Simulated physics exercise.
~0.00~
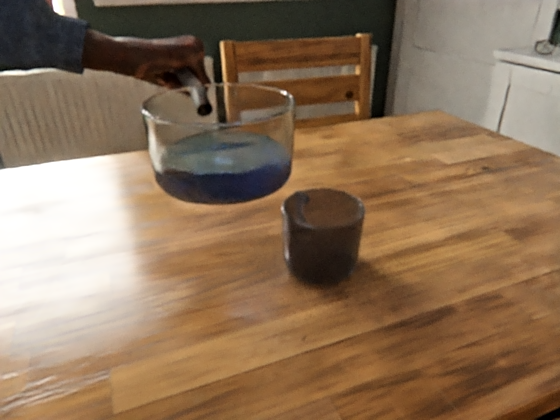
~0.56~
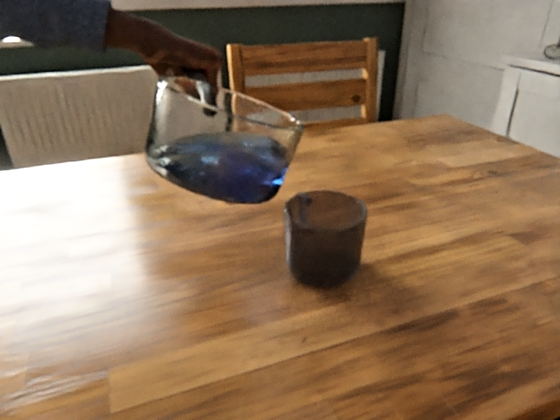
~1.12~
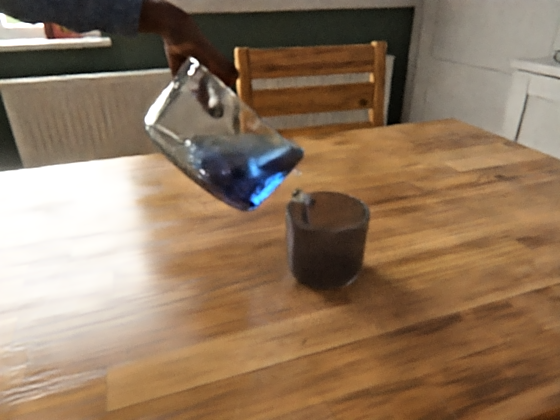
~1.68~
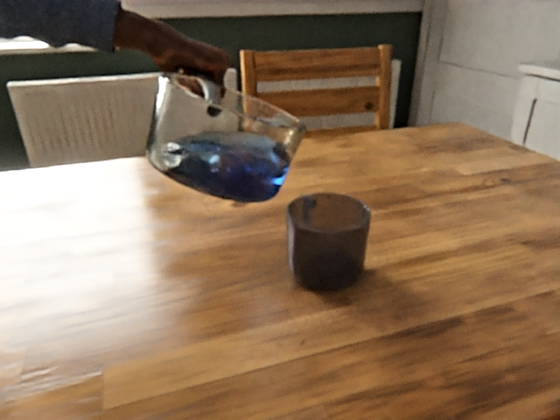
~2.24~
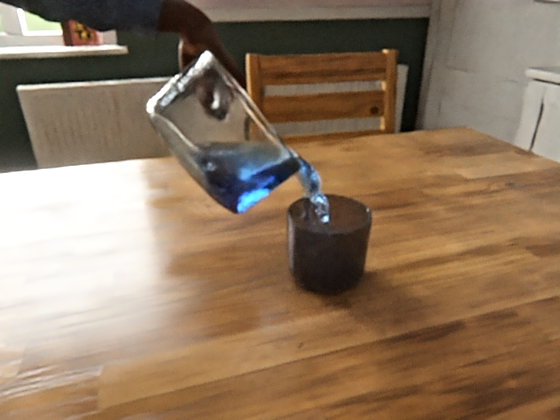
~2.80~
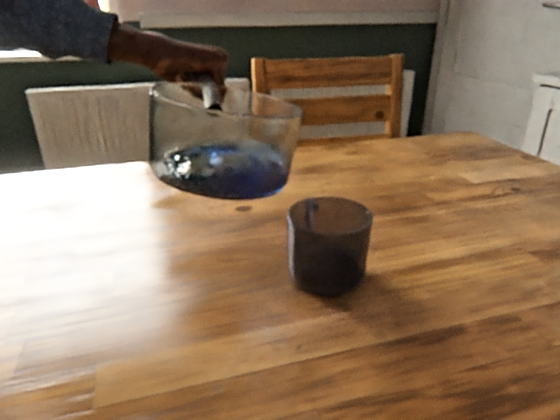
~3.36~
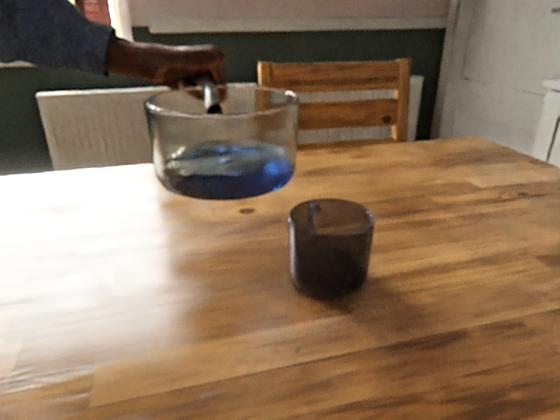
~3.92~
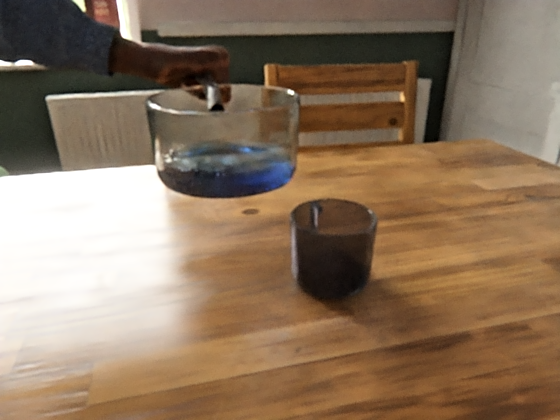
A hand tilts a clear glass pan of blue liquid beside a dark cup on a wooden table, eases it back, then tips it further so liquid streams into the cup. The pan is levelled and ends held above the table, still containing blue liquid.
